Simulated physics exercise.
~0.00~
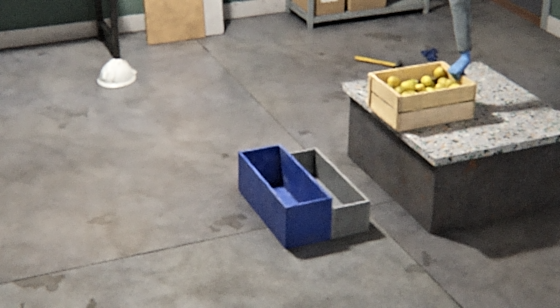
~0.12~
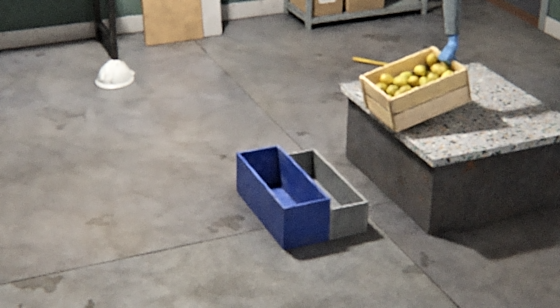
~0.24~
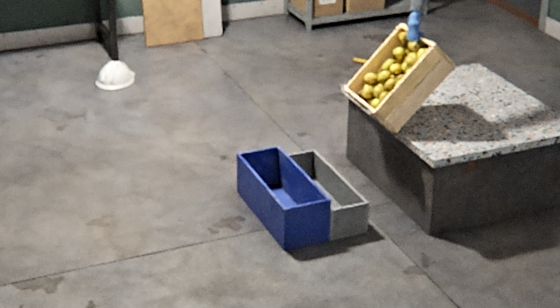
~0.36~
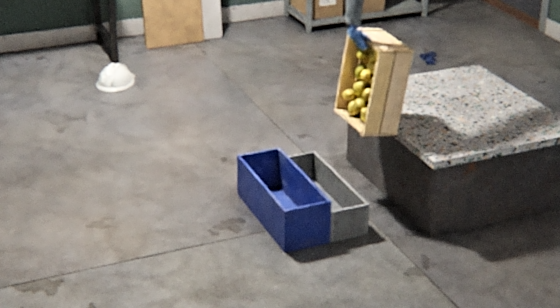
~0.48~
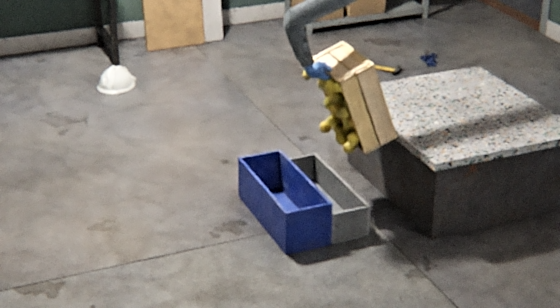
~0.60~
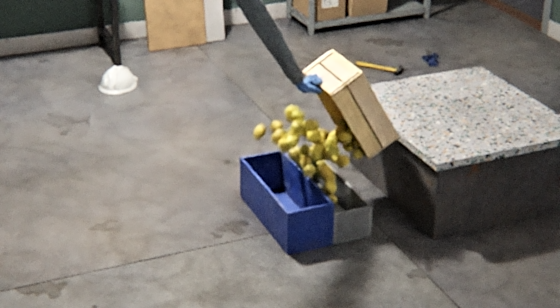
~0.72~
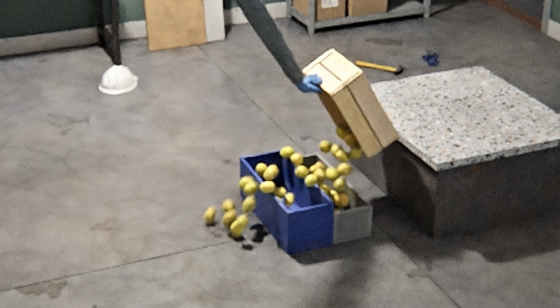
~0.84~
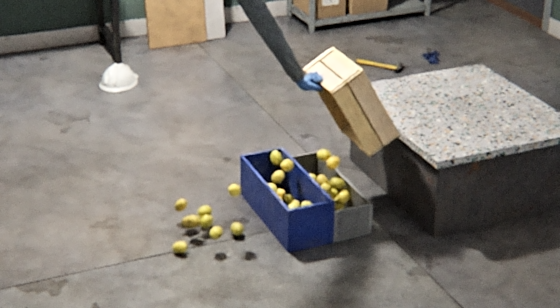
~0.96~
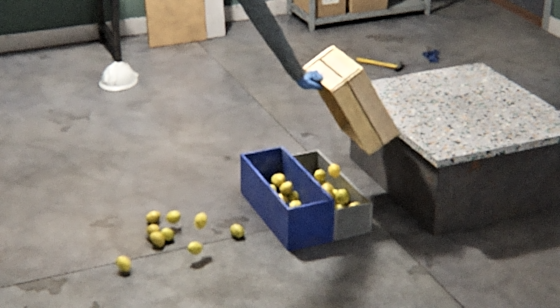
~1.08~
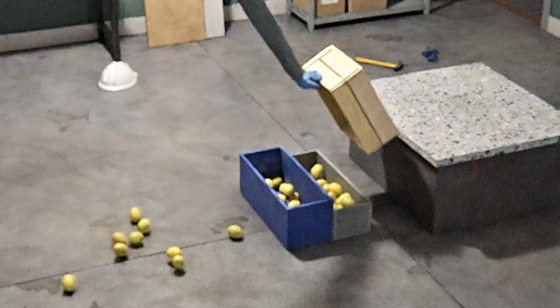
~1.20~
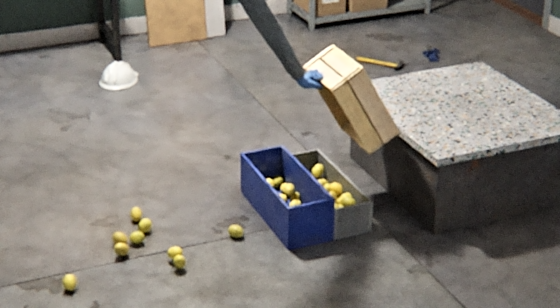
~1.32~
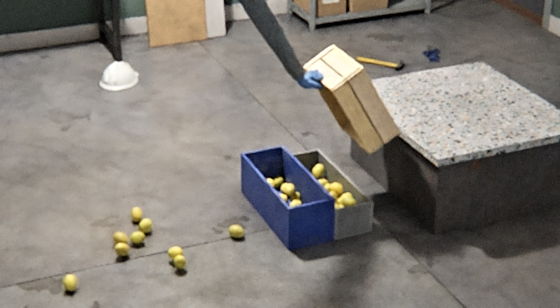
A gloved hand tips a wooden box, spilling lemons into two bins and across the floor.
